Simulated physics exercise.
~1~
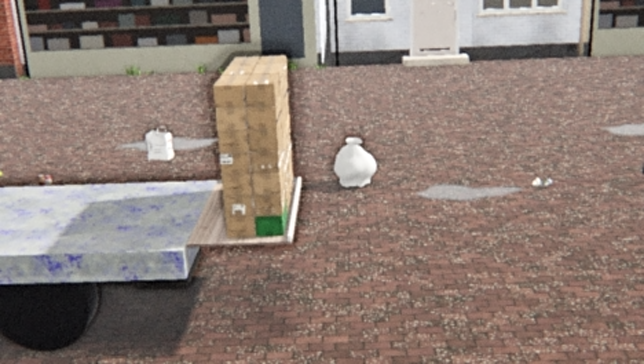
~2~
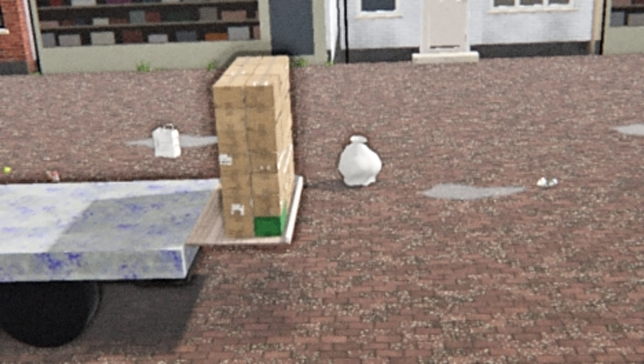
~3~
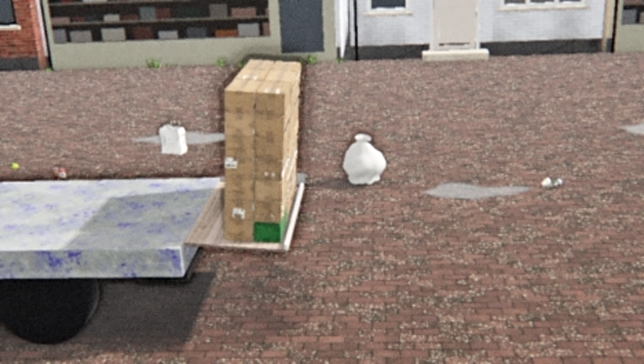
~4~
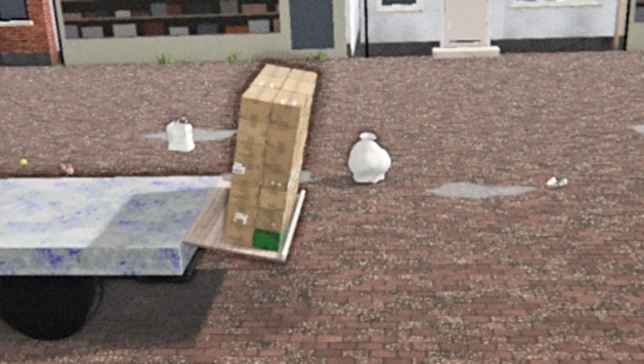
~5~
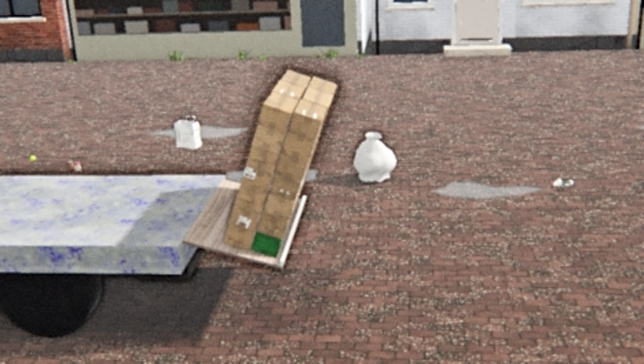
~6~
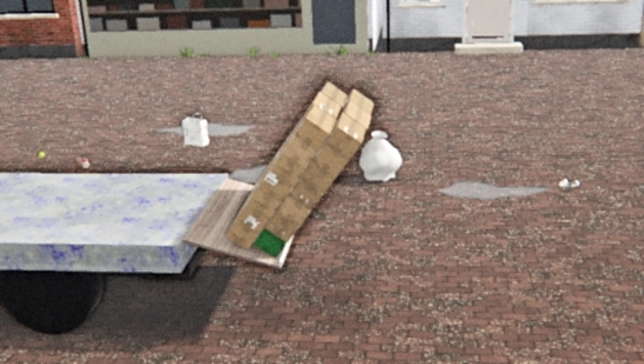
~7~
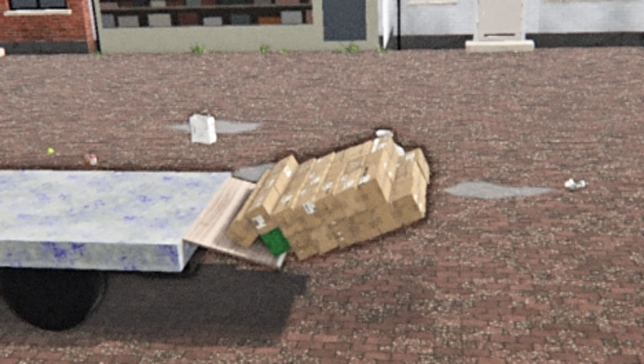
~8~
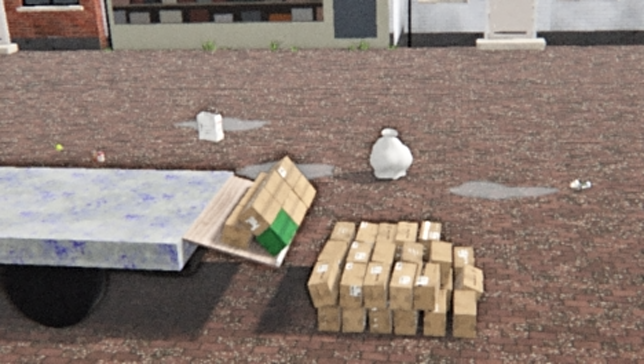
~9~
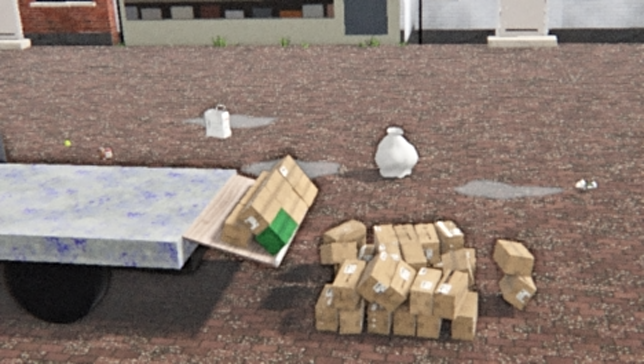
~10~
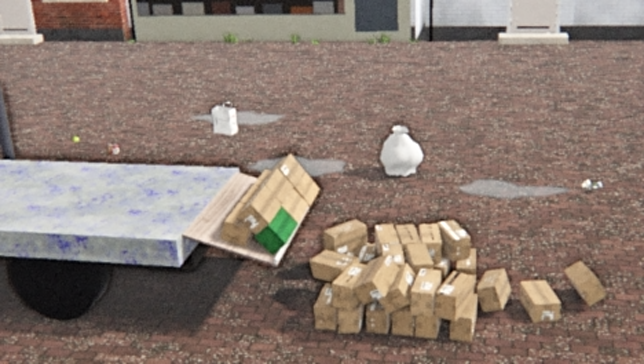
A tall stack of brown parcels on the flap behind a flatbed leaned right as the flap dipped, then toppled onto the brick paving, where most lay scattered in a heap while a few, including the green one, stayed on the sloping flap.
